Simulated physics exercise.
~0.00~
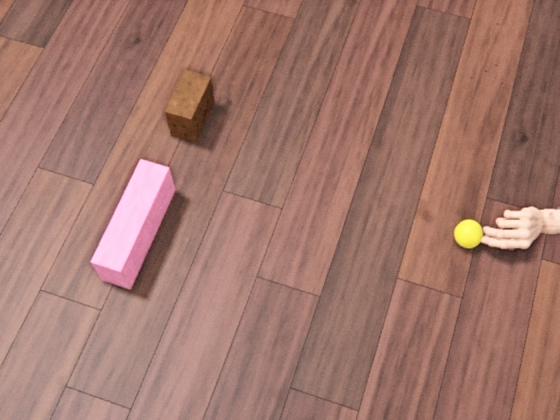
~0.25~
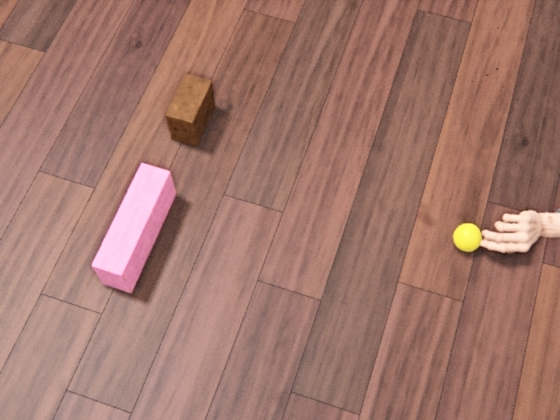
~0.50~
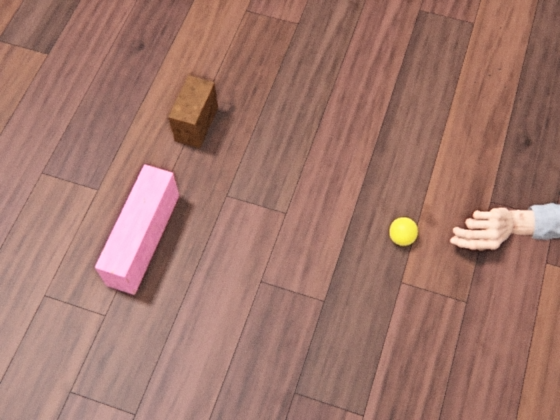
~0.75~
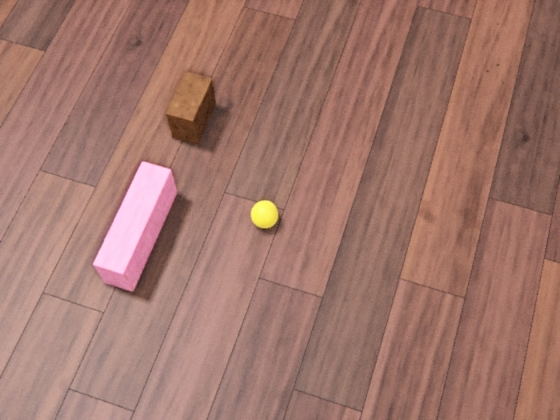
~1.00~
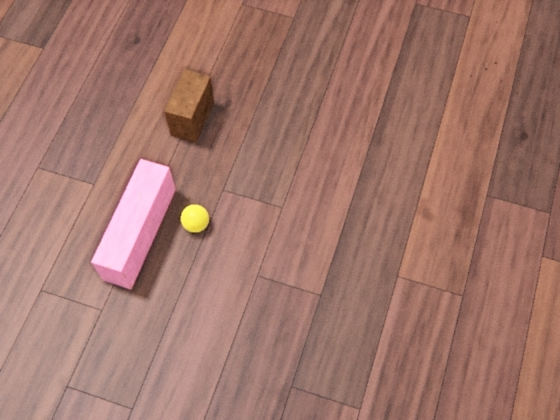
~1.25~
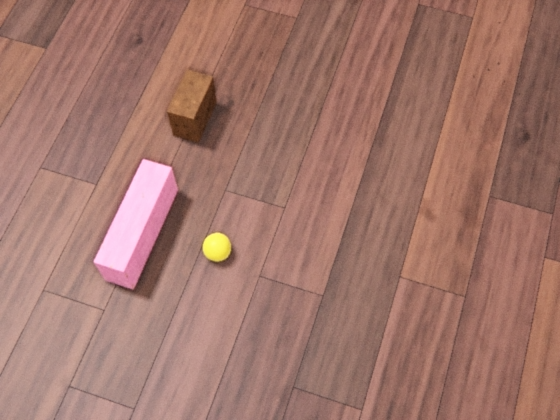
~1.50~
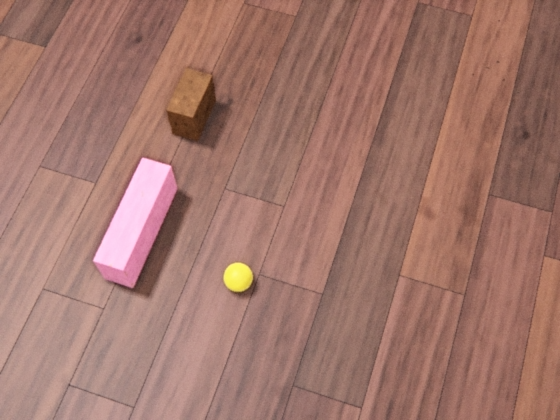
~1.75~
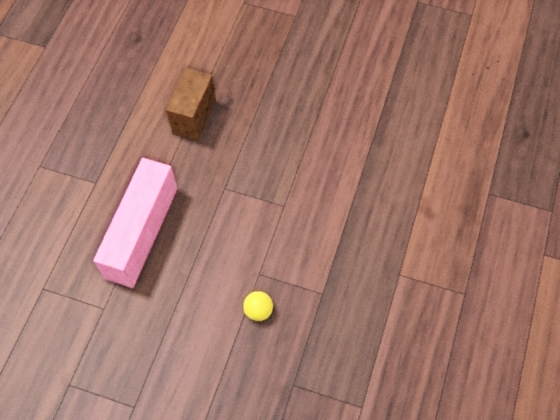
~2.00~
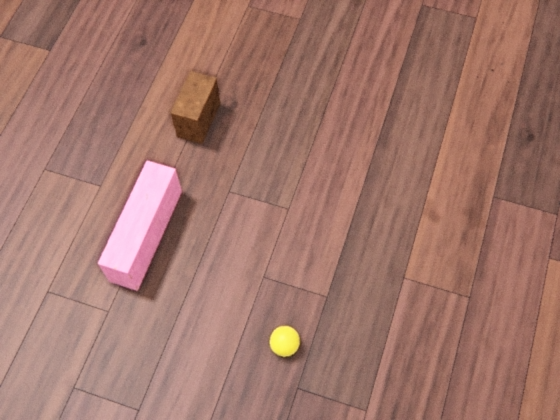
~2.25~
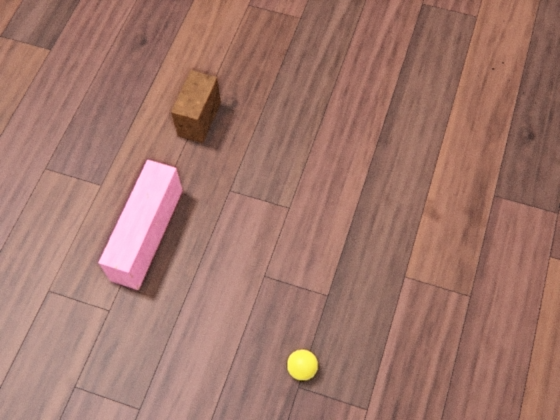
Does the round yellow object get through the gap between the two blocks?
No, it bounces off the pink block and moves away toward the lower right.
On a wood floor, a hand sends off a yellow object, which rebounds from a pink block.
